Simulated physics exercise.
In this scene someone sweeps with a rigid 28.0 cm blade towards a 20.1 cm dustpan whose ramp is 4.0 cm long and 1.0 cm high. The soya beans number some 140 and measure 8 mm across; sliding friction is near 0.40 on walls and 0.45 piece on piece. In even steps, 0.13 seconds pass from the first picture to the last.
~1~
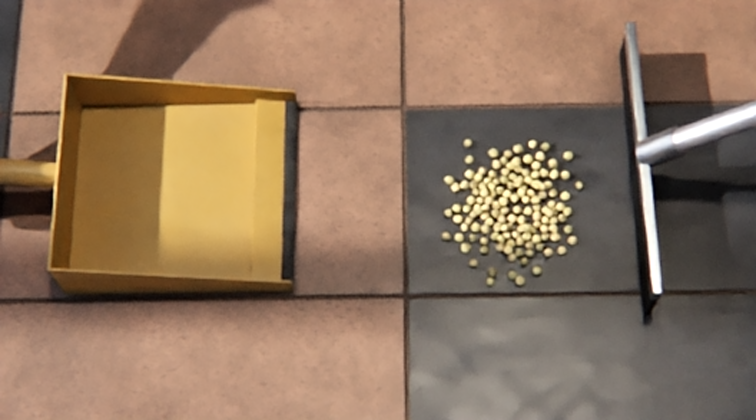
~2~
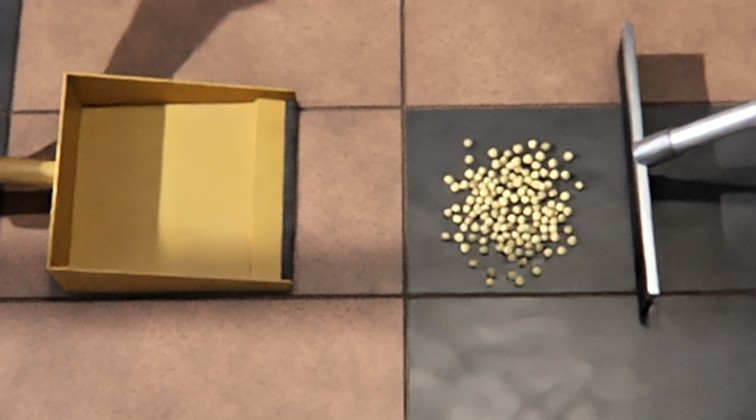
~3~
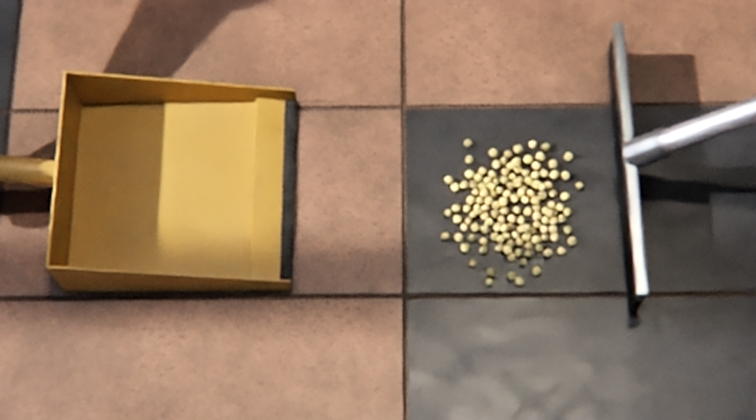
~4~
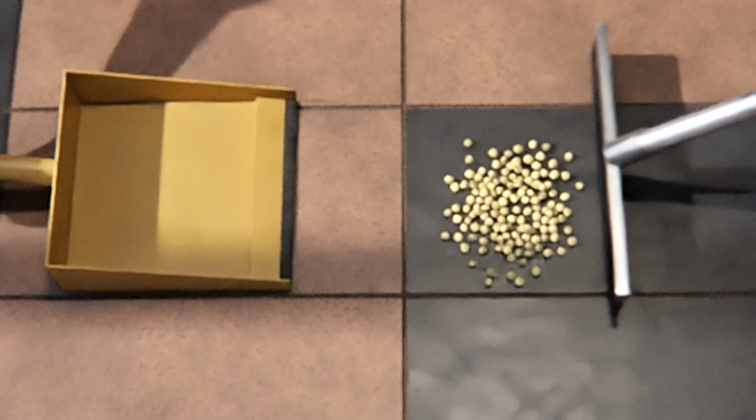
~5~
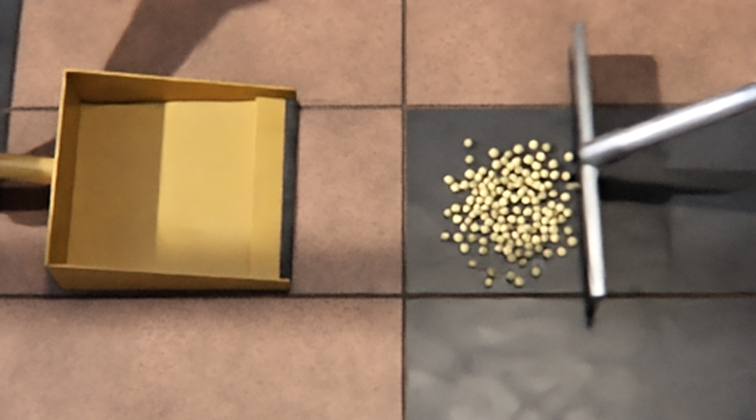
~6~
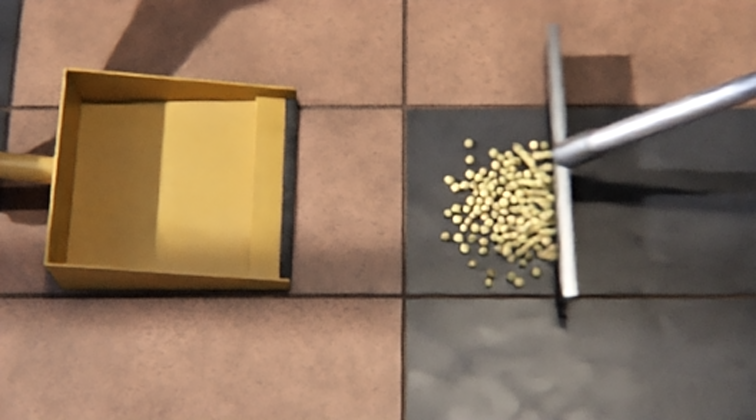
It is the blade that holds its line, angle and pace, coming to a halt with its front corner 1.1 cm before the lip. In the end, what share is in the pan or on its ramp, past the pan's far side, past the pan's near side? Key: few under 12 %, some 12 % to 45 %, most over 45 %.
Pan = most, far side = few, near side = some.
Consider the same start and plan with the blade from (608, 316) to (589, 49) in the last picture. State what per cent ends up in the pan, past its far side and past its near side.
You'd see pan at 35, far at 5 and near at 35.
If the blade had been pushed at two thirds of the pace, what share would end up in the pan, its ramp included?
It would come to roughly 55 percent.
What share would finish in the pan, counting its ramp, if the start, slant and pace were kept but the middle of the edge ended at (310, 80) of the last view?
Some 35 per cent.
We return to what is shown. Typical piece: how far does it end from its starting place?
I'd put it near 28 cm.
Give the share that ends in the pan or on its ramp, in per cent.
Estimated share: 50 per cent.
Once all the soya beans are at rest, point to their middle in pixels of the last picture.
About (232, 201).
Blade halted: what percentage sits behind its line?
Roughly 0 in a hundred.
Then, 0.12 s after the last picture, middle of the blade 13 cm from the lip; 0 % over the lip, far side 0 %, near side 10 %.
Then, 0.21 s after the last picture, middle of the blade 4 cm from the lip; 0 % over the lip, far side 5 %, near side 15 %.
Then, 0.43 s after the last picture, middle of the blade 1 cm from the lip; 60 % over the lip, far side 5 %, near side 15 %.
In the end, pan 50 %, far side 5 %, near side 15 %, in front of the lip or behind the blade 30 %.
